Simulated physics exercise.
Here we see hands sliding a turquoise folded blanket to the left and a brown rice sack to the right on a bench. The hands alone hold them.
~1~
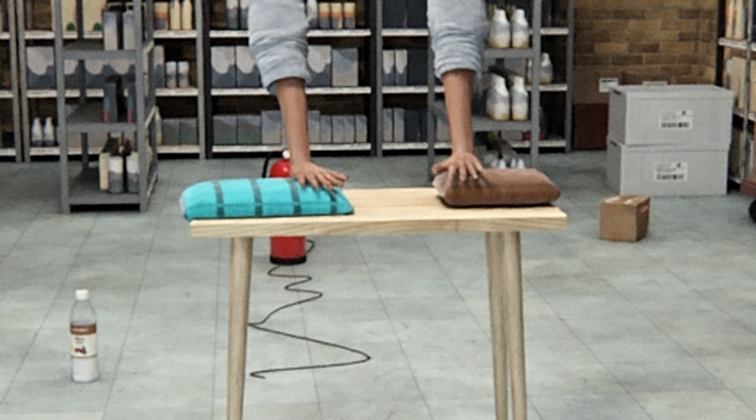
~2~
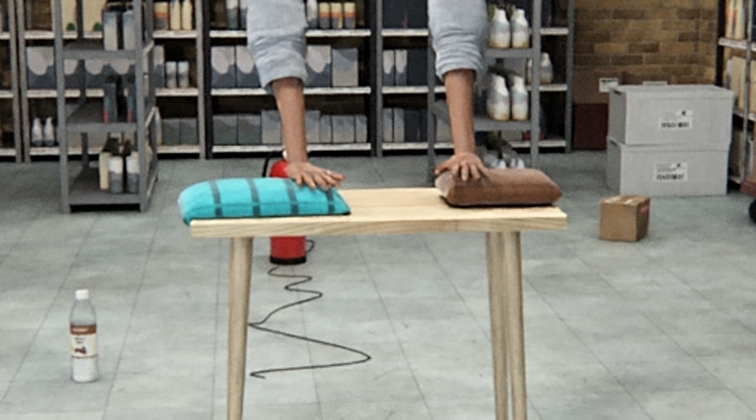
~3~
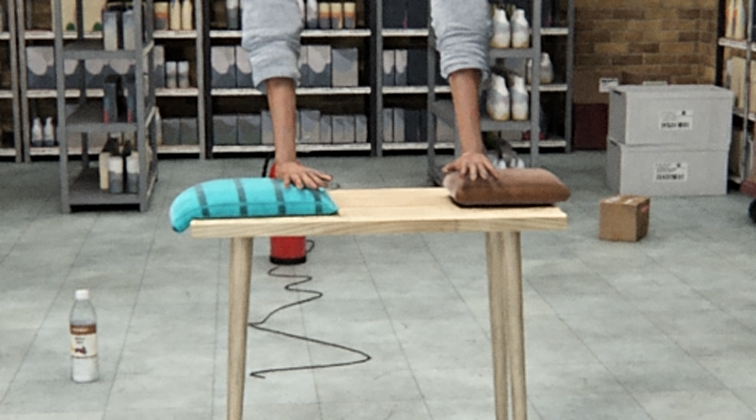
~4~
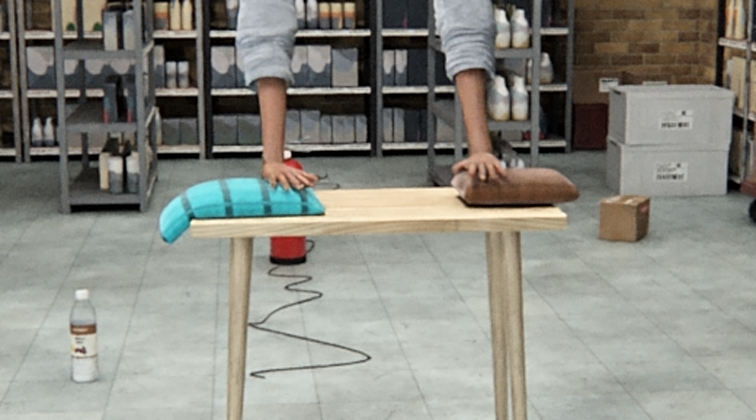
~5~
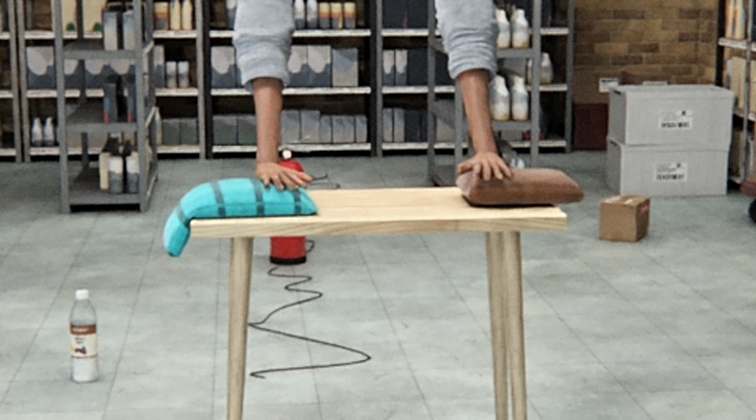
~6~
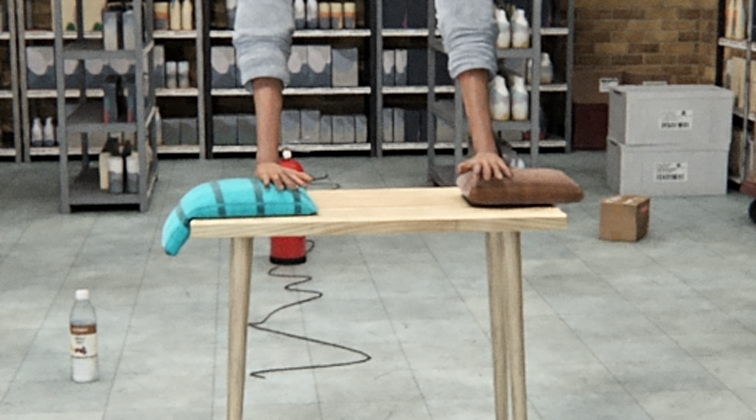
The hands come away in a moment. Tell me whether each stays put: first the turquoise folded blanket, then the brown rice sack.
Outcome: Turquoise folded blanket: On. Brown rice sack: On.
Then, 0.38 s after the last picture, folded blanket lying still; rice sack lying still.
At rest, folded blanket lying still; rice sack lying still. The turquoise folded blanket remains on top and the brown rice sack holds its place.
